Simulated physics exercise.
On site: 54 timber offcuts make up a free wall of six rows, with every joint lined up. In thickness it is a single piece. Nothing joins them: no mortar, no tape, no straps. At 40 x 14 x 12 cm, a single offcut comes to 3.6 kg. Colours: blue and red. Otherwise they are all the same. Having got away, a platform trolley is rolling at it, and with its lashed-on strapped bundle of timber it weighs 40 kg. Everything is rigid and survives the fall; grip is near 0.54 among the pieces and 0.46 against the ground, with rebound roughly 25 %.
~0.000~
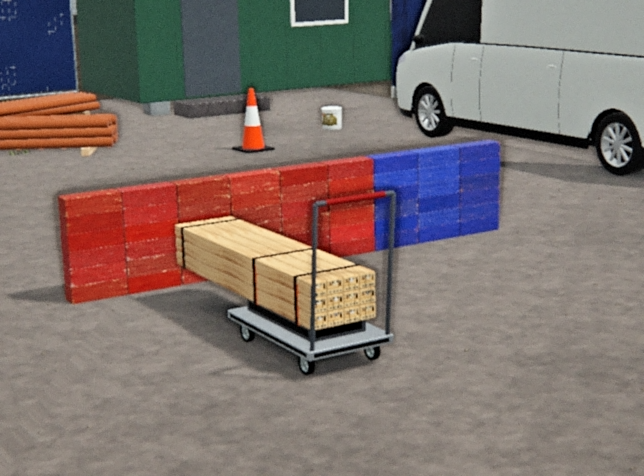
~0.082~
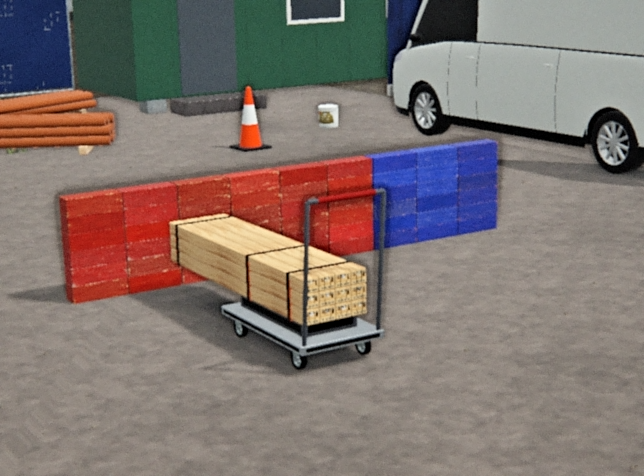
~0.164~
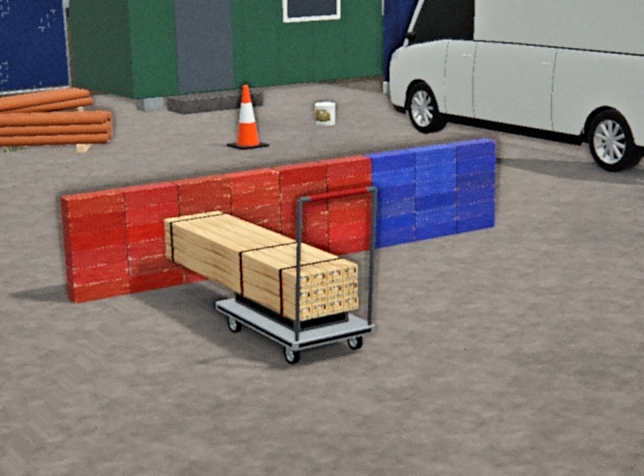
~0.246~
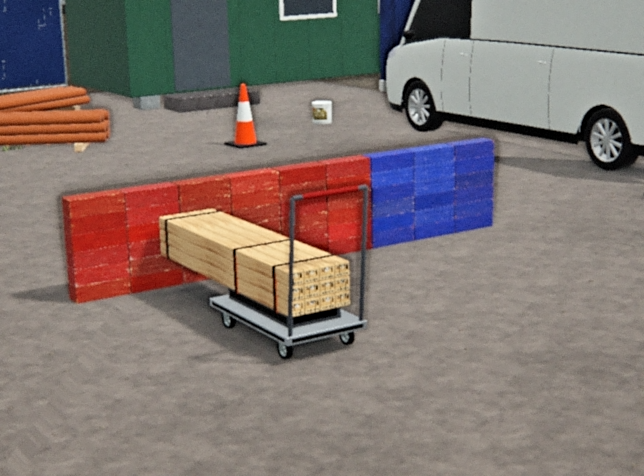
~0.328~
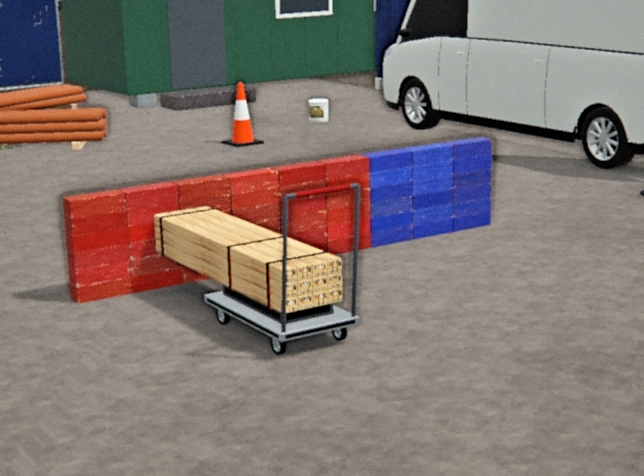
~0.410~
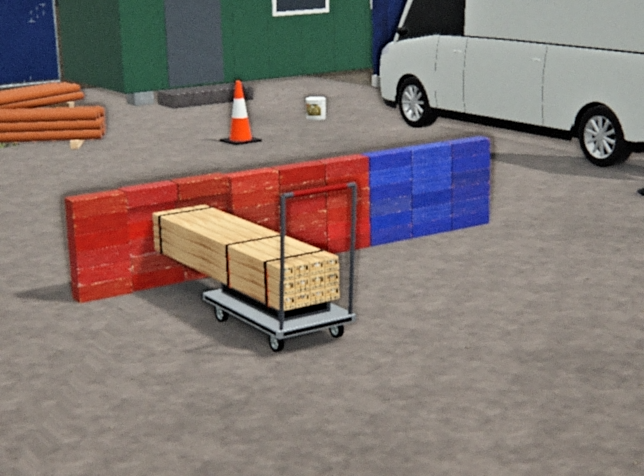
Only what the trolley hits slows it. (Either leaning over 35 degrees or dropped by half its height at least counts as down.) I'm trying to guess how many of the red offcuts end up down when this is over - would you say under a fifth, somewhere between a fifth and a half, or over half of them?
Down count: Twenty to fifty percent.
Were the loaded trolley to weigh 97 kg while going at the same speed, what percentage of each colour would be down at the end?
Result: Red 30, blue 0 %.
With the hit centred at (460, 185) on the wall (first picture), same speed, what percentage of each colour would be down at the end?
That would leave red at 0 % and blue at 70 %.
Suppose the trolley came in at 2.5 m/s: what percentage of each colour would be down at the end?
Down at the end: Red 30 per cent, blue 0 per cent.
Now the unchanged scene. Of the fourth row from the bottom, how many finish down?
I count 2 down there.
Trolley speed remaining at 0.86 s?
Close to 0.3 m/s at that moment.
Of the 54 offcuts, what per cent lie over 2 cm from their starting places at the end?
It comes to 20 percent shifted.
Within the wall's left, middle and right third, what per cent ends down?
The thirds come out at 70 on the left, 0 in the middle and 0 on the right, in per cent.
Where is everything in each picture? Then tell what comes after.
In the first frame (pixels give the middle of a visible side; the camera moves round a little), load (179, 238) 39 cm short of the wall; top red offcut (304, 176); top blue offcut (439, 158); none has stirred.
The second frame shows load (173, 235) 29 cm short of the wall; top red offcut (304, 176).
The third frame shows load (168, 233) 18 cm short of the wall; top red offcut (304, 175).
The fourth frame shows load (163, 230) 8 cm short of the wall; top red offcut (303, 175).
The fifth frame shows load (158, 227) 13 mm into the wall's line; top red offcut (303, 175); movement in 6 of them.
The sixth frame shows load (156, 226) 6 cm into the wall's line; top red offcut (303, 175); top blue offcut (432, 155); movement in 12 of them.
After 0.60 s, load 13 cm past the wall's line, still rolling; 2 of the 36 red offcuts down (2 of 54 in all colours); top red offcut unmoved.
After 0.86 s, load 21 cm past the wall's line, still rolling; 8 of the 36 red offcuts down (8 of 54 in all colours); top red offcut unmoved.
In the end (1.6 s), load 40 cm past the wall's line, still rolling; 12 of the 36 red offcuts down (12 of 54 in all colours); top red offcut unmoved; top blue offcut unmoved. That is 33 per cent. From the last view, middles, top red offcut near (298, 173), top blue offcut near (427, 153).
